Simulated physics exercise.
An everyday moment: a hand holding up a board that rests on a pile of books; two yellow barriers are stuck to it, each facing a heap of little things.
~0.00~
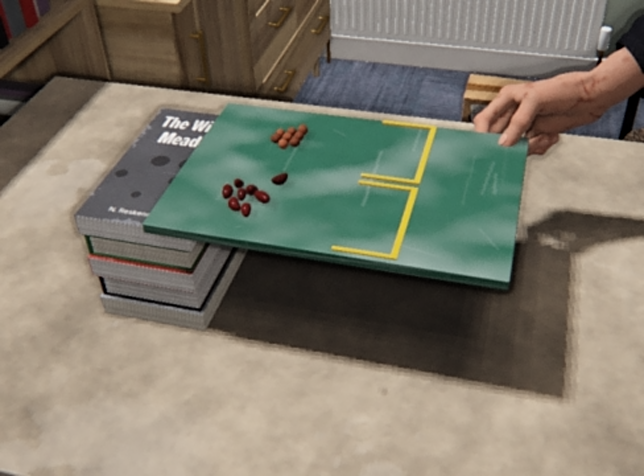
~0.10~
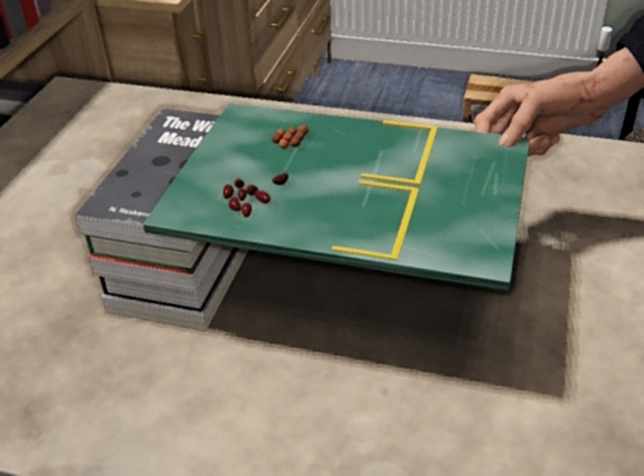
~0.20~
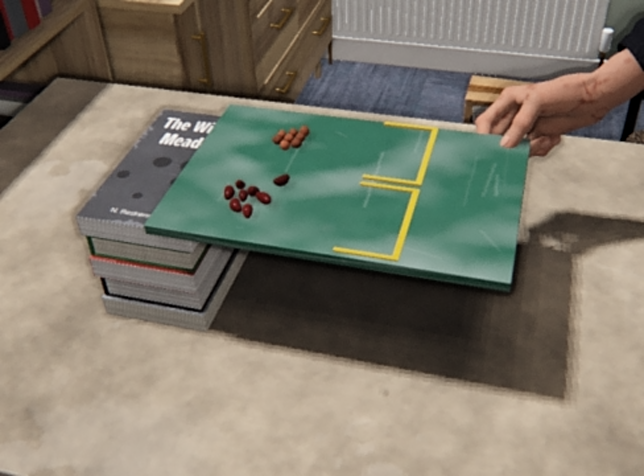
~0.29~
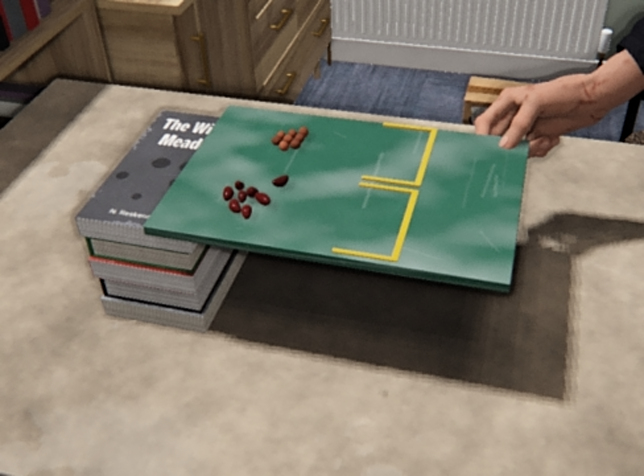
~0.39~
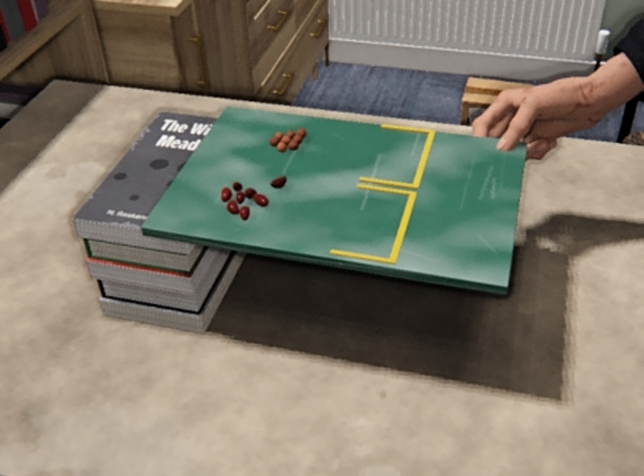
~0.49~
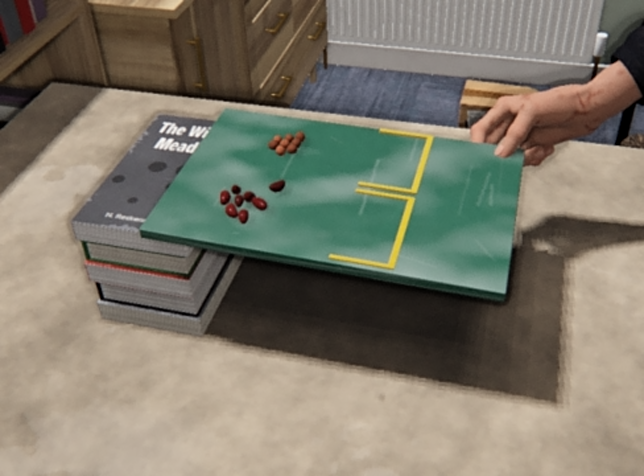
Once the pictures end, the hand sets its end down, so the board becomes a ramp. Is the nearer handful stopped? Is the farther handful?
The nearer handful gets over its bar; the farther handful gets over its bar.
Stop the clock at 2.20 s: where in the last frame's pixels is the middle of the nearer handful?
Near (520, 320).
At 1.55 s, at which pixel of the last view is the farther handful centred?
At about (402, 215).
After 1.00 s, board sloping at 12°; nearer handful where it was; farther handful where it was.
After 1.55 s, board sloping at 24°; nearer handful on its way down; farther handful has reached its bar.
After 2.20 s, board resting at 27°; nearer handful the whole lot past its bar; farther handful the bulk past its bar.
In the end (2.7 s), board resting at 27°; nearer handful the whole lot past its bar; farther handful the bulk past its bar.
